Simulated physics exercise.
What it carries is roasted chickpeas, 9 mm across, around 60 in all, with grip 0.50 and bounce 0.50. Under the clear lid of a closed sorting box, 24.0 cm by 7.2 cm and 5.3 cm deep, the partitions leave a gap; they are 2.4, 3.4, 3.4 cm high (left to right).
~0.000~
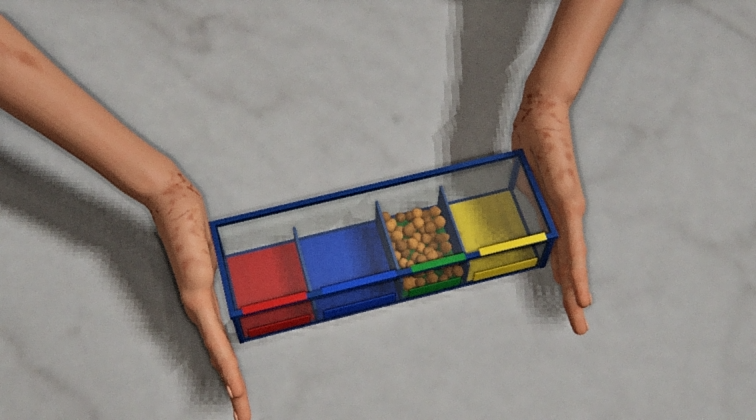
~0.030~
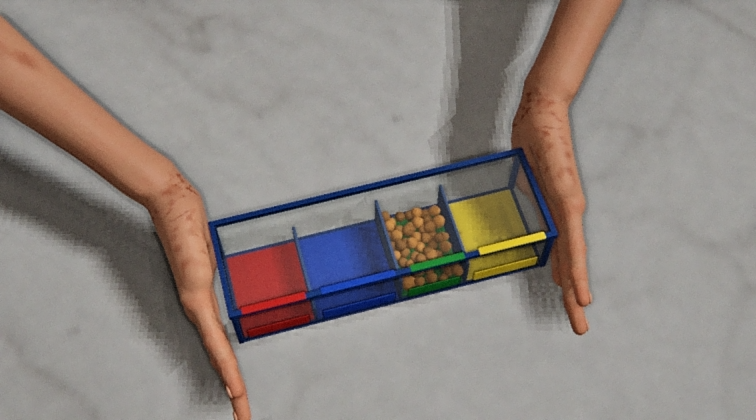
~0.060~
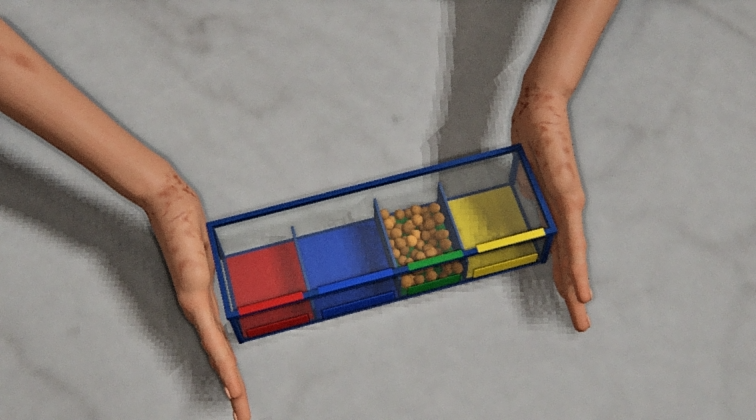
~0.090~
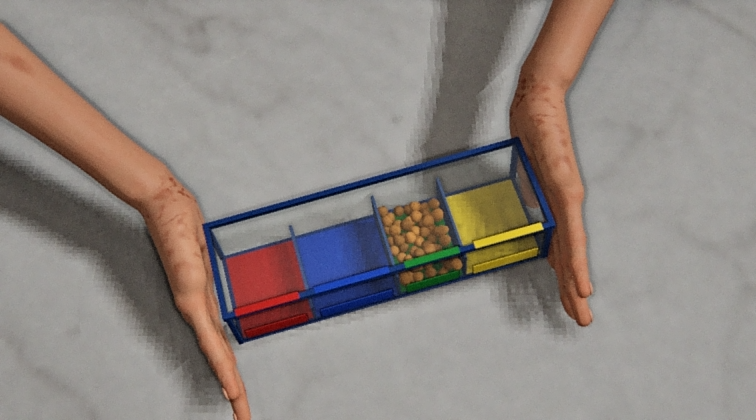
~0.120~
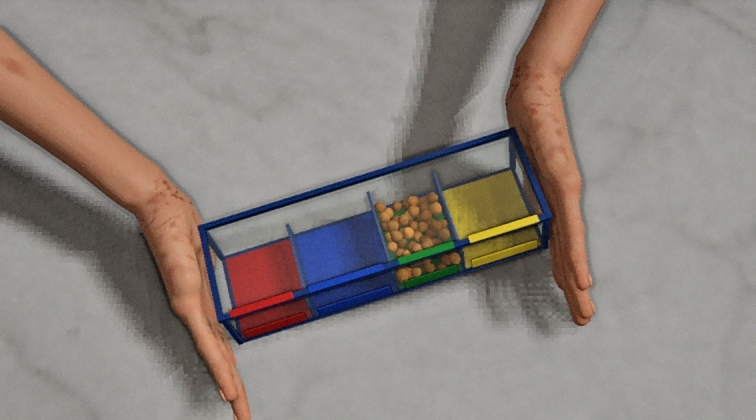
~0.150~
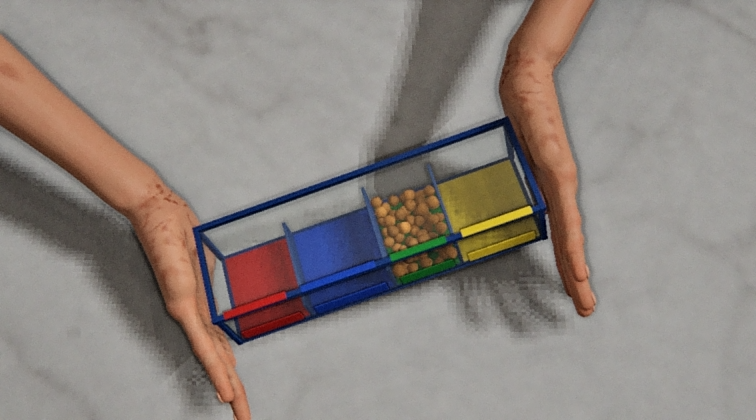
Over a grey marble surface, two hands slightly tilt a clear box holding roasted chickpeas.
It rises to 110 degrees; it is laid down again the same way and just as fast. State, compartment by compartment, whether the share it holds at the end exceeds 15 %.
Result: Red compartment: Clears the bar; blue compartment: Does not clear the bar; green compartment: Clears the bar; yellow compartment: Does not clear the bar.
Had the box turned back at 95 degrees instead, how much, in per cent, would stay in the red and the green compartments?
Shares: Red 45 and green 50, in per cent.
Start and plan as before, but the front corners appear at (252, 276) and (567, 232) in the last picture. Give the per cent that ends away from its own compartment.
Estimate: Near 45 %.
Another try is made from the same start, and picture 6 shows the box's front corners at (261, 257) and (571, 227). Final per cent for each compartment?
Per cent at the end: Red 0; blue 0; green 45; yellow 55.
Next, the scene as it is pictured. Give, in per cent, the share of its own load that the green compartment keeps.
Around 40 per cent of it.
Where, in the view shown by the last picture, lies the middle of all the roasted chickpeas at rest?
(281, 280) or so.
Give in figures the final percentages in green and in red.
Green 45 %, red 50 %.
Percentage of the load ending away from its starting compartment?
Estimate: Some 55 %.
After 0.90 s, tilt 110 degrees; blue 15 %, green 85 %.
Then, at 1.40 s, tilt 49 degrees; red 50 %, blue 5 %, green 45 %.
After 1.96 s, tilt 0 degrees; red 50 %, blue 5 %, green 45 %.
In the end, at 2.4 s, red 50 %, blue 5 %, green 45 %, yellow 0 %.
